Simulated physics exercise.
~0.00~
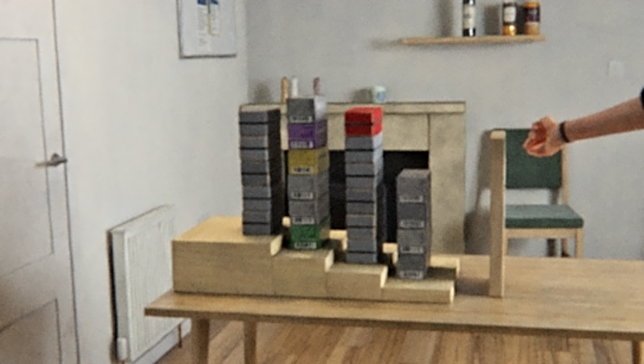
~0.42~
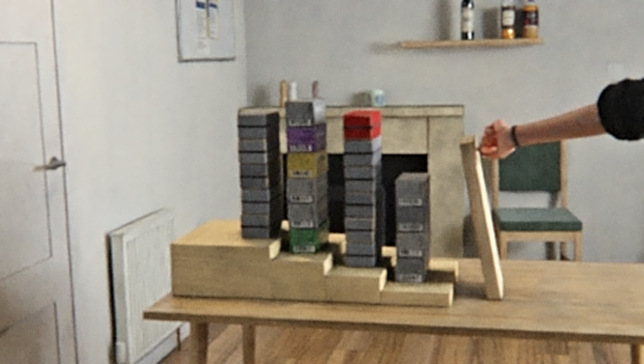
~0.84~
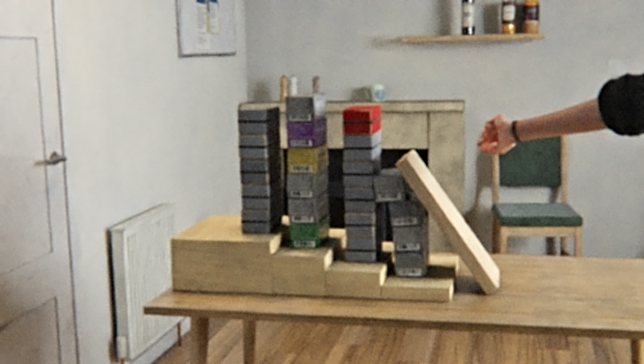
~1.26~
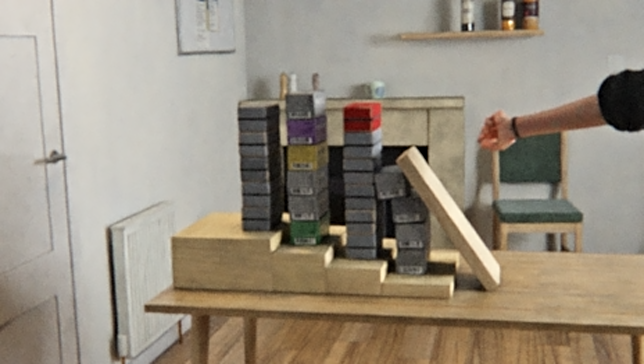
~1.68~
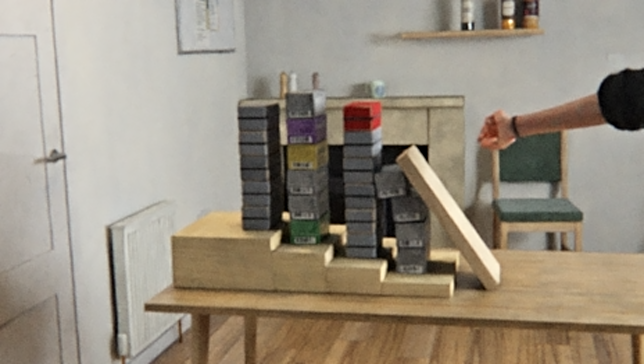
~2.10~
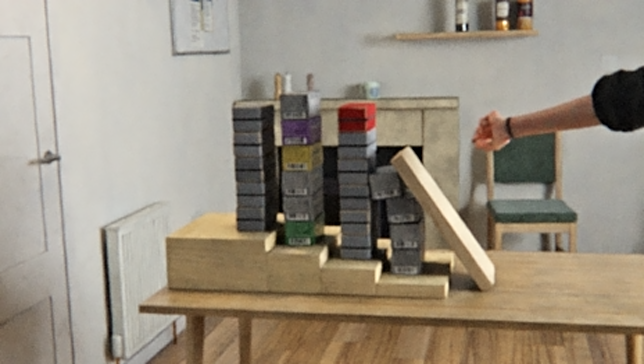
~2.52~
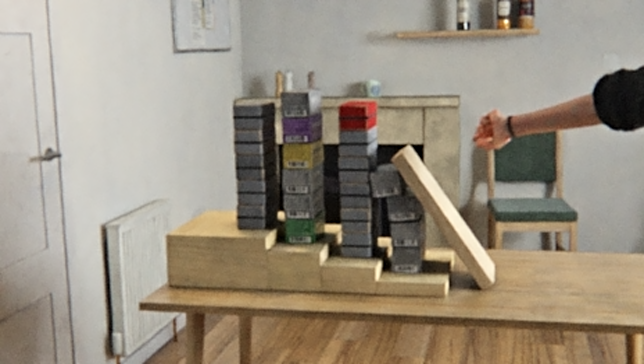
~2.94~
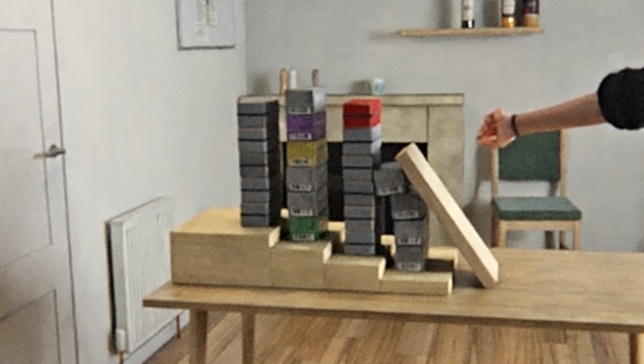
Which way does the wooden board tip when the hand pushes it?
The board tips to the left, toward the columns of packets, and comes to rest leaning on the shortest one.
